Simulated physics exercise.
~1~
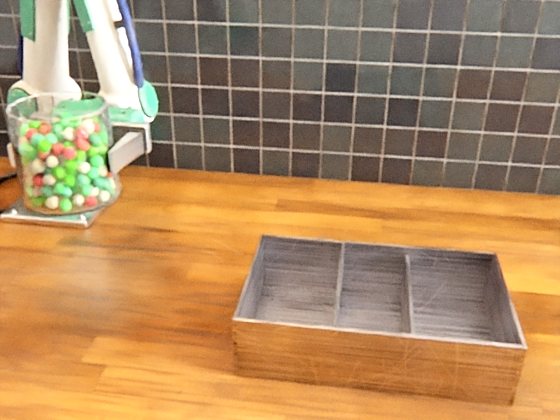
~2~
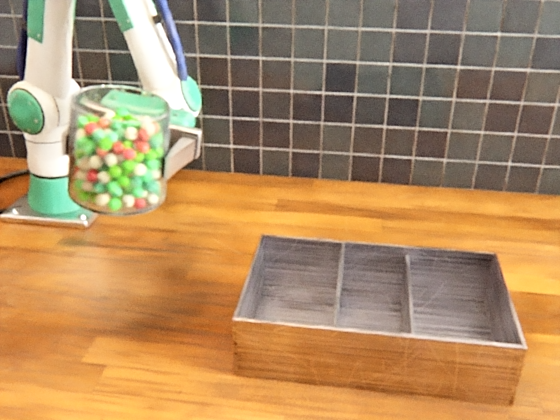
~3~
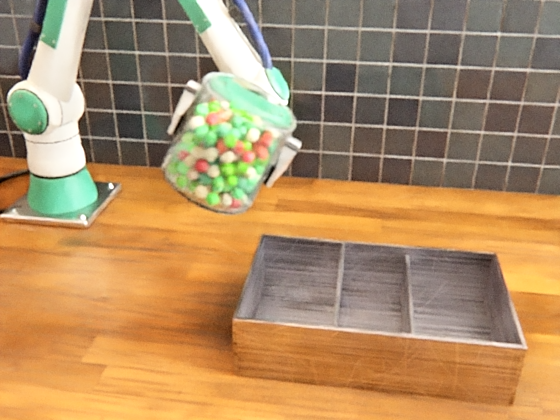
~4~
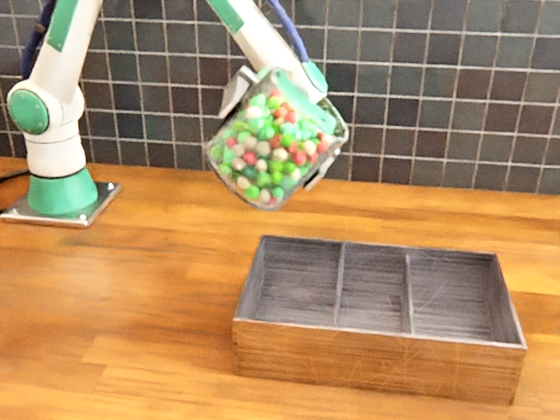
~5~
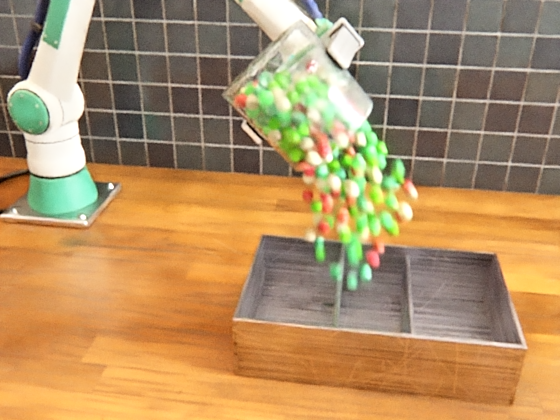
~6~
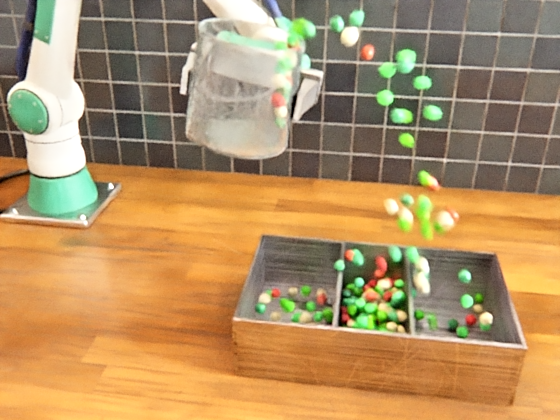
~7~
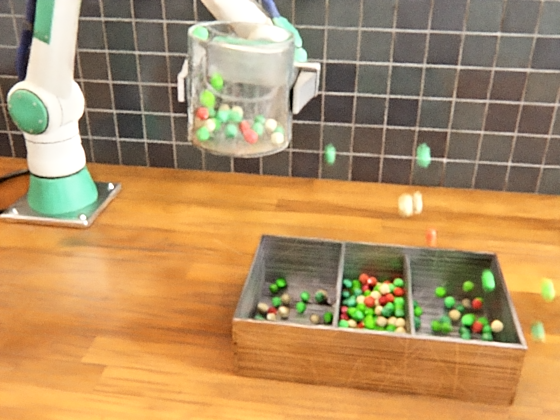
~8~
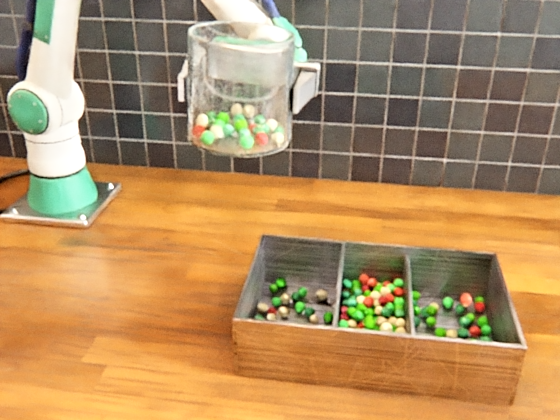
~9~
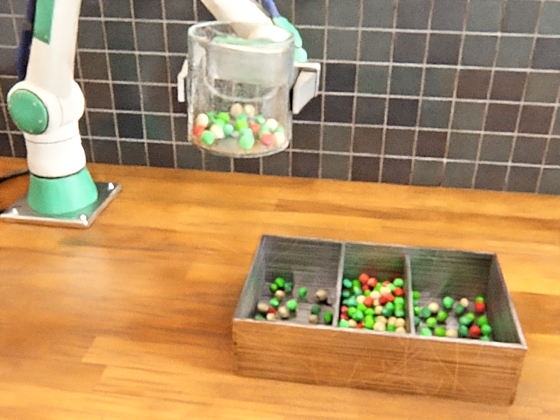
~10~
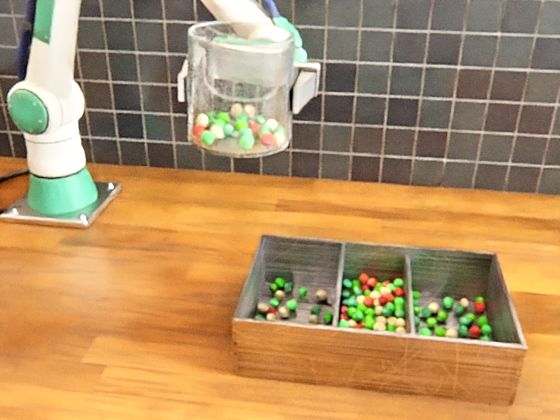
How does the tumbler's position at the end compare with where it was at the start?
At the start the tumbler is low at the far left, close to the counter. At the end the arm holds it farther right and higher, raised above the counter near the box.
